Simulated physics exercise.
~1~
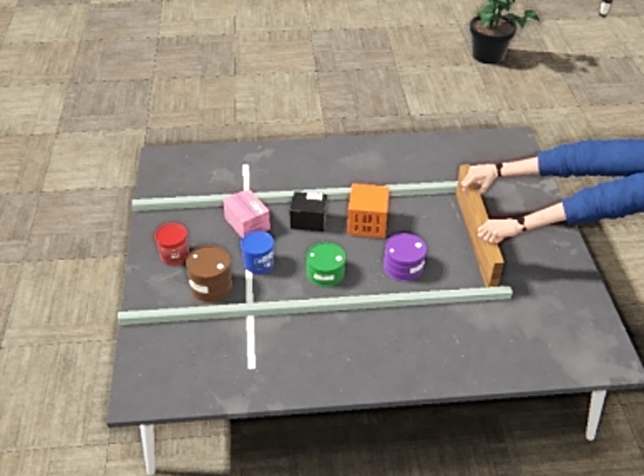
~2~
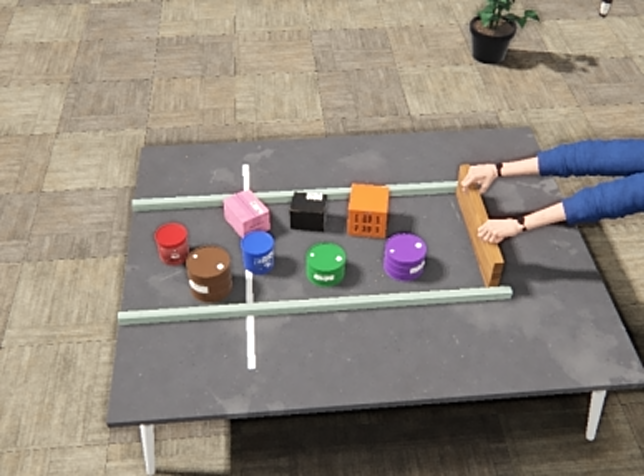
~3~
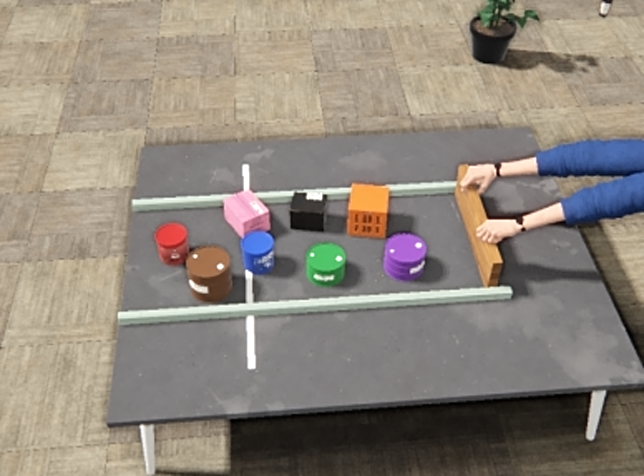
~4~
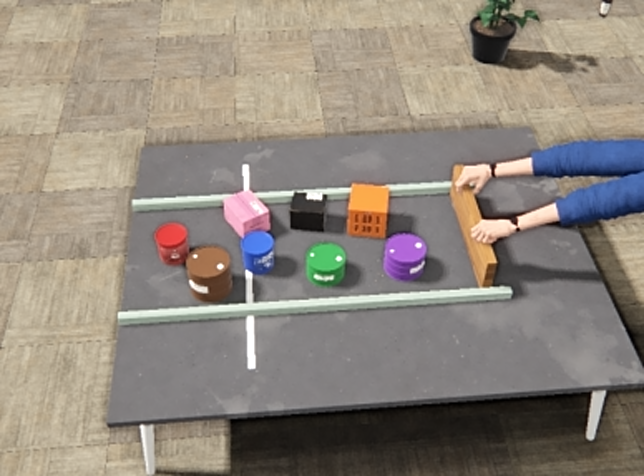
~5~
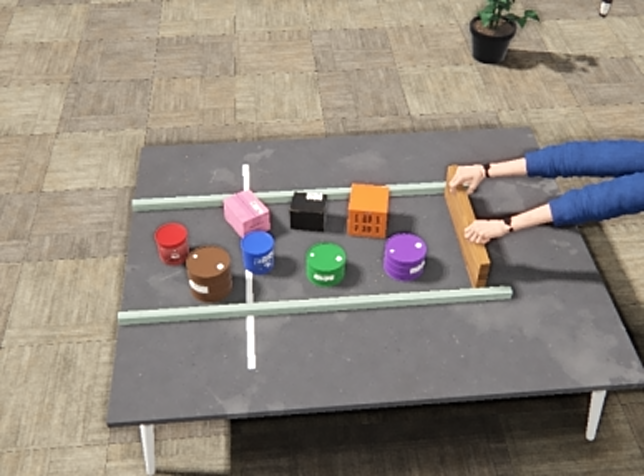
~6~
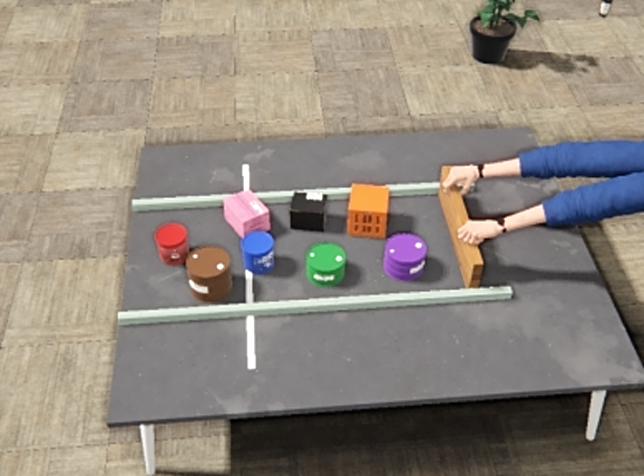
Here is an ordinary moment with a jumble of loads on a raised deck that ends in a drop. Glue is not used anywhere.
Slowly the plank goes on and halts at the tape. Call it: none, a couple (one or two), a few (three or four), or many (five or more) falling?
Call: None.
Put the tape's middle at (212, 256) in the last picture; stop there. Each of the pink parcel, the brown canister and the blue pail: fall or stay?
Okay, so the pink parcel ends up down, the brown canister ends up down, and finally the blue pail is still on top.
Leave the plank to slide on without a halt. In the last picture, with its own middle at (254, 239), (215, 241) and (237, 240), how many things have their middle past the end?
First 0, then 2, finally 0.
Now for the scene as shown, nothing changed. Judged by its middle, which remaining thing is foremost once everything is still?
Foremost: The brown canister.
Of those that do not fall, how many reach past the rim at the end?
In total, 0 of them.
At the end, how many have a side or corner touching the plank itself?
It ends up touching 2.
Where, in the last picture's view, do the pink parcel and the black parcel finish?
About (159, 218), and the other about (191, 219).
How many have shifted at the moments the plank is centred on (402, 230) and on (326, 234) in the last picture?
At the first spot 1, then 6.
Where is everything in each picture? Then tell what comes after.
The first frame shows red pail (173, 245); brown canister (210, 274); pink parcel (247, 215); plank (478, 225); tape (248, 254).
The second frame shows brown canister (210, 274); plank (478, 225).
The third frame shows pink parcel (247, 215); green canister (326, 265).
The fourth frame shows red pail (173, 245); orange crate (368, 211).
The fifth frame shows brown canister (210, 274); blue pail (258, 253).
The sixth frame shows red pail (173, 245); brown canister (210, 274); pink parcel (247, 215); plank (459, 226); tape (248, 254).
Early on, none off yet; red pail at rest near (173, 245); brown canister at rest near (210, 274); pink parcel at rest near (247, 215).
Finally, the number that fall off is zero.
